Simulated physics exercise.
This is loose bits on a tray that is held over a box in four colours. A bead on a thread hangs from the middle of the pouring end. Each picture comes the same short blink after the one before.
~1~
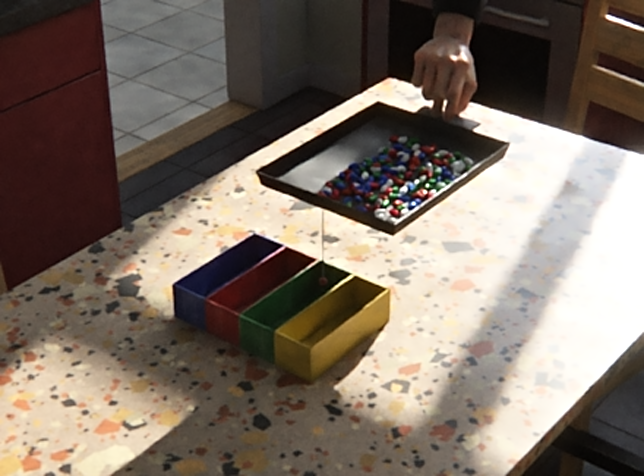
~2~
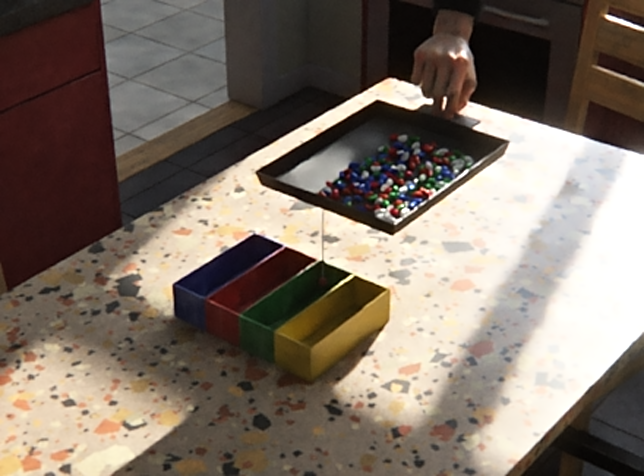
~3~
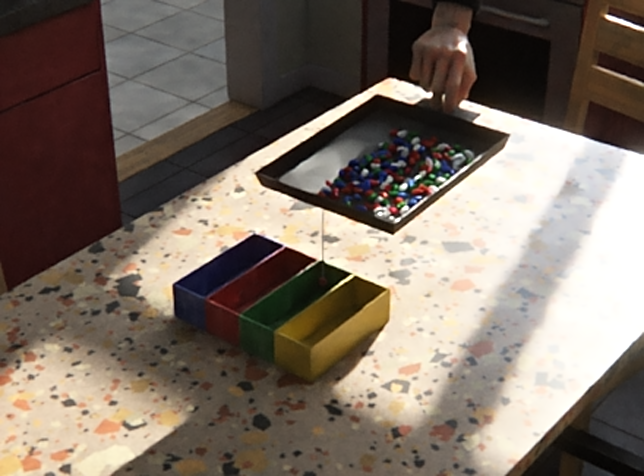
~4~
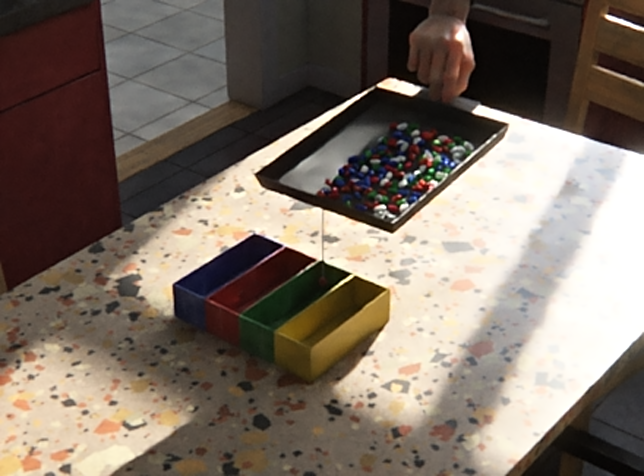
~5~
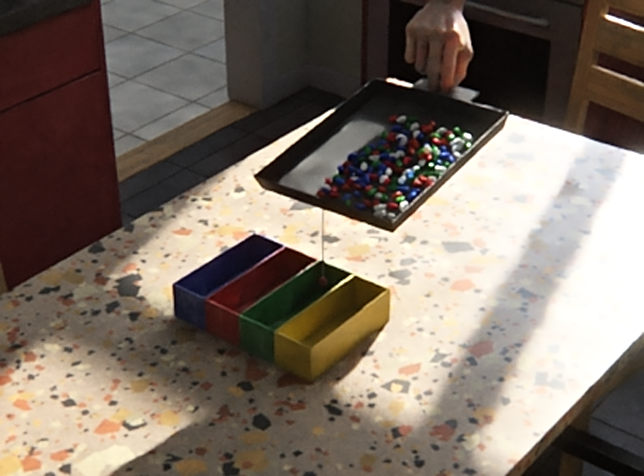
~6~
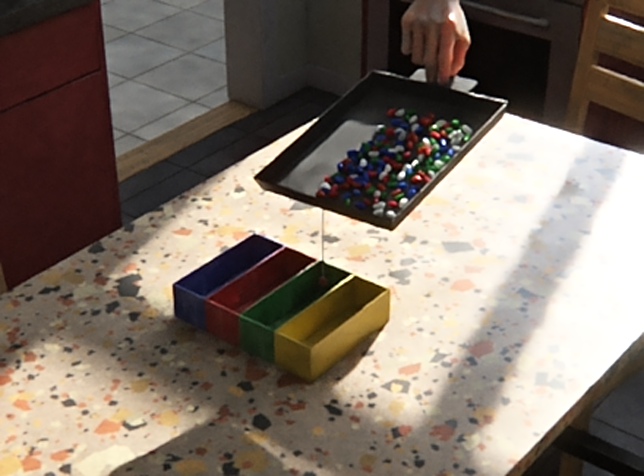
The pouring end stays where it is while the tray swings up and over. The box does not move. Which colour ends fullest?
The red one ends fullest.
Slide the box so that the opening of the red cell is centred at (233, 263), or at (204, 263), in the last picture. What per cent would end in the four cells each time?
About 80 and 60 per cent.
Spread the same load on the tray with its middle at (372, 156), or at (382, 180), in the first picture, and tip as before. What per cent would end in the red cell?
About 50 and 40 per cent.
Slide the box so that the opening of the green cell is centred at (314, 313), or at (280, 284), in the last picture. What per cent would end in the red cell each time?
Roughly 40 per cent, and 20 per cent.
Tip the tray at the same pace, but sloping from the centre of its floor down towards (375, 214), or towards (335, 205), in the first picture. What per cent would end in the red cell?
Roughly 0 per cent, and 10 per cent.
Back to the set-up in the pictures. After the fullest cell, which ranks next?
The runner-up: The green cell.
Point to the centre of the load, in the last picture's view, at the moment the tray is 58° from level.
At about (326, 178).
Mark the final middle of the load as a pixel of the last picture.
Near (260, 322).
Shortly afterwards, tray tipped steeply; all but a few on the tray; only a few in the blue cell; only a few falling or outside the box.
Next, tray tipped right over; the bulk on the tray; a little in the blue cell; only a few in the red cell; only a few in the yellow cell; only a few in the green cell; only a few falling or outside the box.
Some moments later, tray tipped past a quarter turn; near half in the red cell; near a third in the green cell; a little in the yellow cell; a little in the blue cell; a little falling or outside the box.
In the end, tray tipped past a quarter turn; near half in the red cell; near a third in the green cell; a little in the yellow cell; a little in the blue cell; a little outside the box.
